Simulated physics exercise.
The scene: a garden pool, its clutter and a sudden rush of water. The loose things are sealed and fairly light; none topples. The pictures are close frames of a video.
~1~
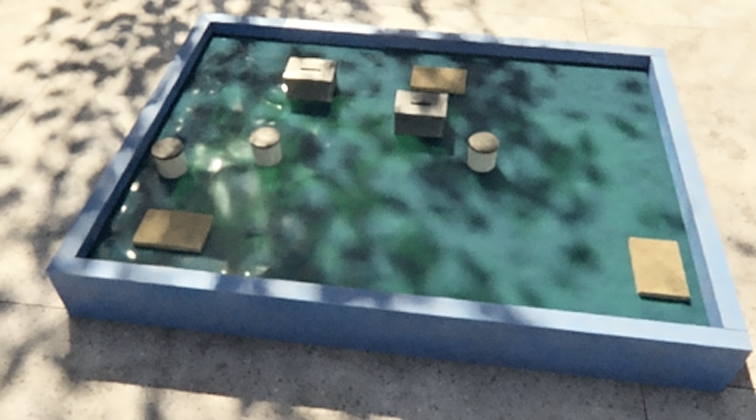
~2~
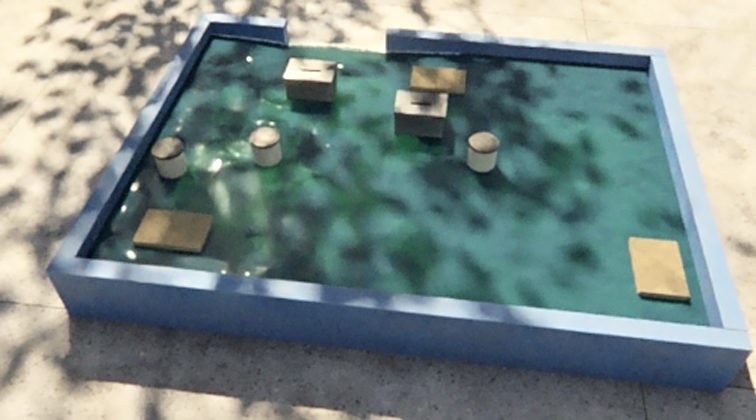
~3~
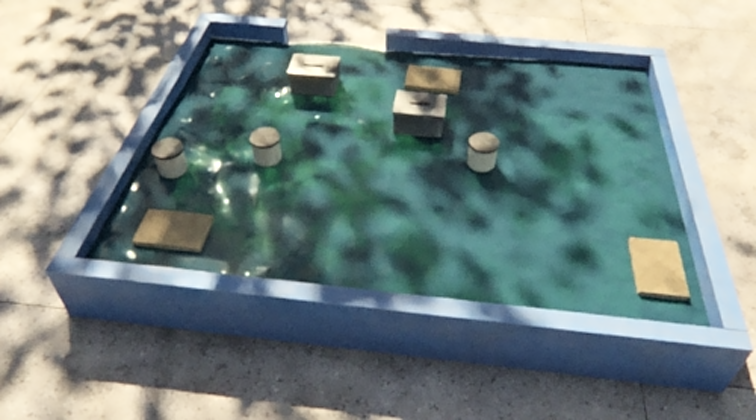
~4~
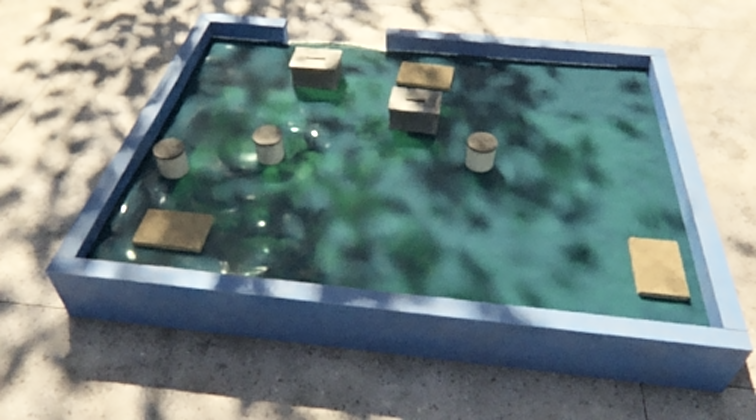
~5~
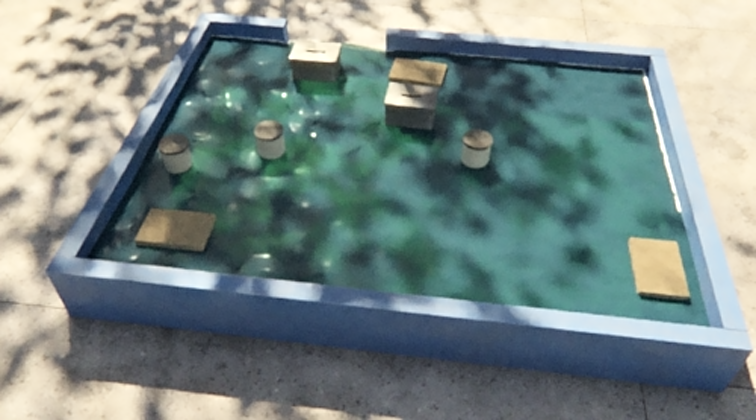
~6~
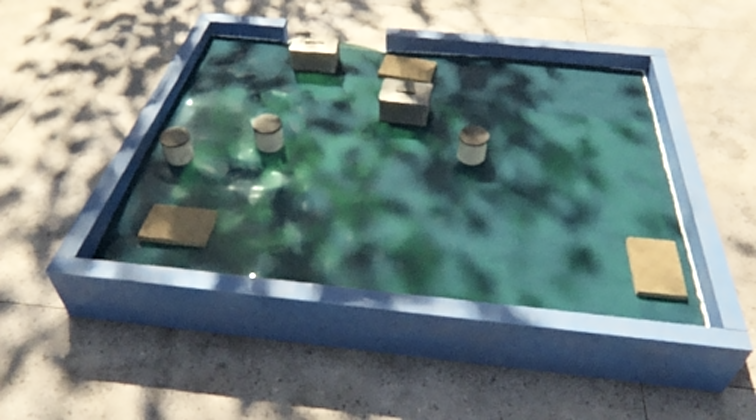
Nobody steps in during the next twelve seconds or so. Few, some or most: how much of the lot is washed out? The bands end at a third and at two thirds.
That comes to from one to two thirds.
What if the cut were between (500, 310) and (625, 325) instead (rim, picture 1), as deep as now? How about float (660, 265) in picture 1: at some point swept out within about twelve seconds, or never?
For that one: Through.
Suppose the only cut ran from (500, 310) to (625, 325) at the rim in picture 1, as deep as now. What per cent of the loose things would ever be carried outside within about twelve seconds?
Roughly 20 per cent.
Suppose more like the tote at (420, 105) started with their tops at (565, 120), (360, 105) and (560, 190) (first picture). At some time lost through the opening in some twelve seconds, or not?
As listed: Stays, washed out, still in.
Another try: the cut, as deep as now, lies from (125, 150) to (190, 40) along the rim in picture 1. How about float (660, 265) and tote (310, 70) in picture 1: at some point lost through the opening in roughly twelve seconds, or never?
In that order: Still in, through.
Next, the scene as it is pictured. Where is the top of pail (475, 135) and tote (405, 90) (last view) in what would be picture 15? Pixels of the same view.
Around (452, 123) and (372, 62).
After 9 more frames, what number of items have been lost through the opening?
The number is 2.
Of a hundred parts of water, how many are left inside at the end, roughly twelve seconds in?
Some 68 per cent.
A moment on, 0 of 8 are out; 8 afloat.
Next, 2 of 8 are out; 6 afloat.
Later, 3 of 8 are out; 5 afloat.
In the end, 3 of 8 are out; 5 afloat.
